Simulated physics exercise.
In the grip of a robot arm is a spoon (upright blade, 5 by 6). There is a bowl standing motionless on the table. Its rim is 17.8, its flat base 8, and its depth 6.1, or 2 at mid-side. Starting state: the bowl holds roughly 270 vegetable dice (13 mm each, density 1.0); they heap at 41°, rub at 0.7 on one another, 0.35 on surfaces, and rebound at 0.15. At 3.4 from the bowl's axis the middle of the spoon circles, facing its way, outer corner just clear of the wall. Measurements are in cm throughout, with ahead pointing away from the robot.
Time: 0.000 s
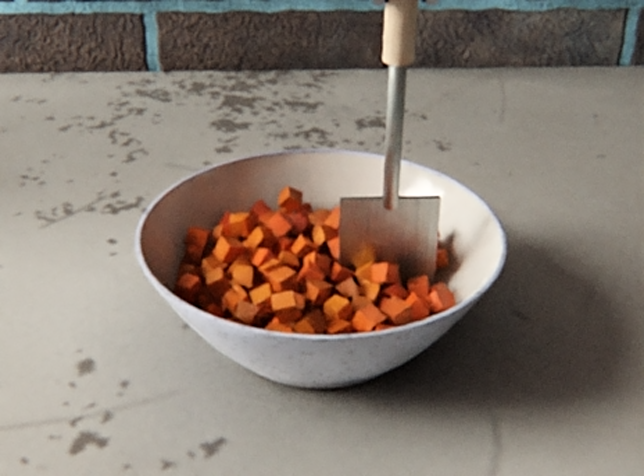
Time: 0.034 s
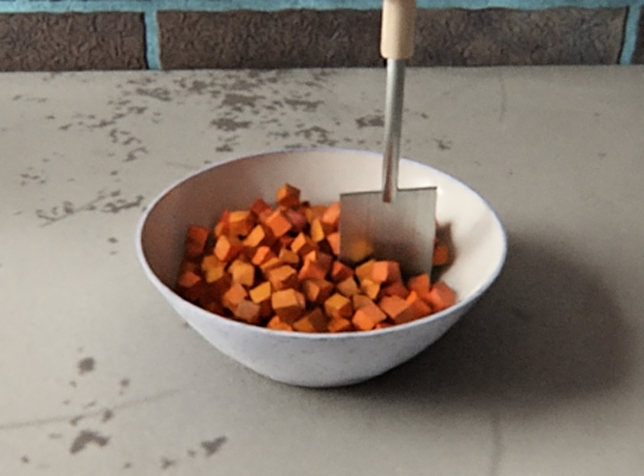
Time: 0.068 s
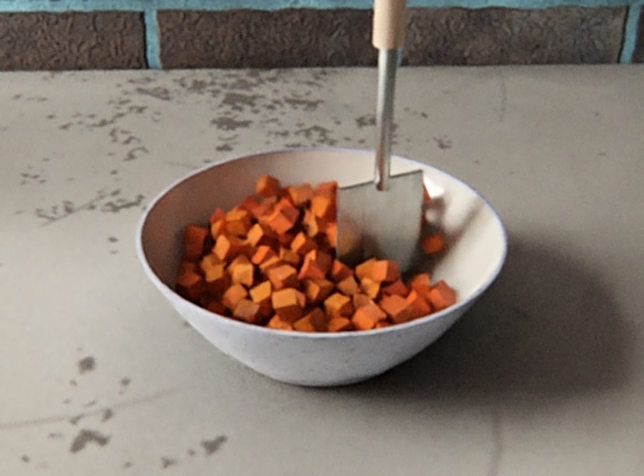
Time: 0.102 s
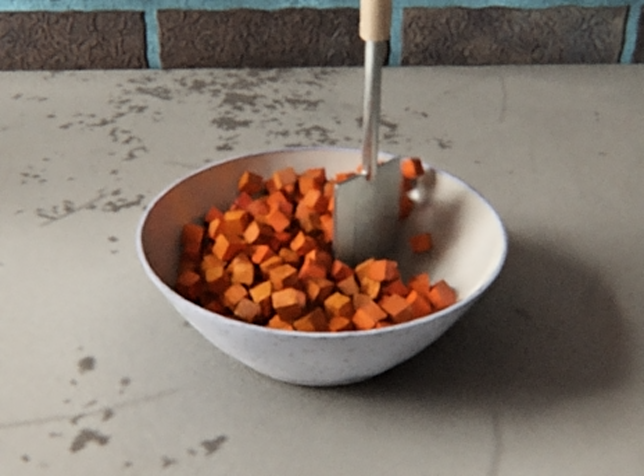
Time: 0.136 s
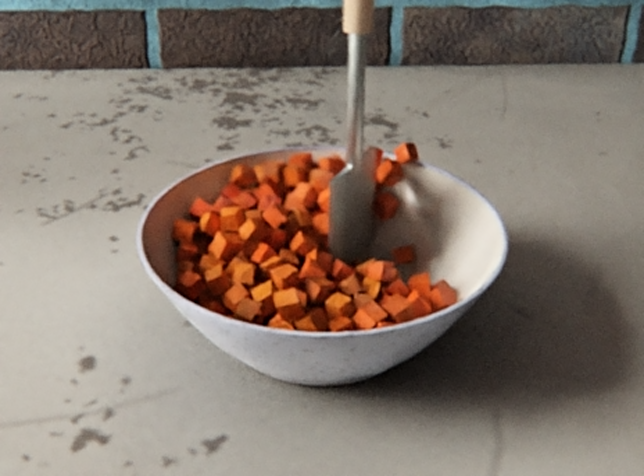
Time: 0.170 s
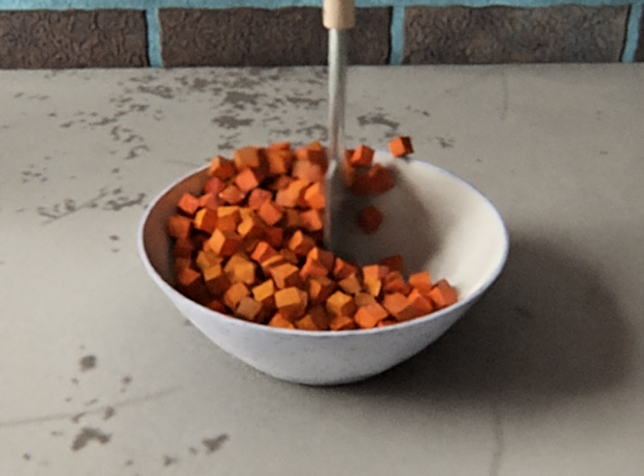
On a worn grey tabletop, an upright metal blade sweeping through a white bowl of orange cubes, heaping them toward the back.
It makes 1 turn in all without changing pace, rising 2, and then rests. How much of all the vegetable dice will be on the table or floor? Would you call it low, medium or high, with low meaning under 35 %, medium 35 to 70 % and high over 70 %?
I would call it low, under 35 %.
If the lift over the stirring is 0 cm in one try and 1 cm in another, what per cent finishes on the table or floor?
I'd reckon around 25 and 20 per cent.
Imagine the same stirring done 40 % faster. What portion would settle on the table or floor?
Then roughly 25 per cent.
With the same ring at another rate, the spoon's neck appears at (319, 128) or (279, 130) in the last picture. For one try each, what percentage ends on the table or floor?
About 20 % for one try and about 35 % for the other, in order.
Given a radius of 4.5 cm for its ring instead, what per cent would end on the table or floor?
It would be near 15 per cent.
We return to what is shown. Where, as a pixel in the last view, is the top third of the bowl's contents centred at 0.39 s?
Near (240, 273).
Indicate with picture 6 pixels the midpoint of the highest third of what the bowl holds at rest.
The centre sits around (397, 230) in the last picture.
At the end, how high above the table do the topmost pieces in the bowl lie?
About 7.5 cm.
After 0.39 s, 185° round, highest piece 9 above the table; 245 in the bowl, 11 on the table or floor, 10 in flight or on the tool.
After 0.61 s, 295° round, highest piece 9 above the table; 220 in the bowl, 36 on the table or floor, 10 in flight or on the tool.
After 0.91 s, 0° round, highest piece 7 above the table; 211 in the bowl, 55 on the table or floor.
After 1.61 s, 0° round, highest piece 7 above the table; 211 in the bowl, 55 on the table or floor.
At rest, 211 in the bowl, 55 on the table or floor. That is 21 % on the table or floor.
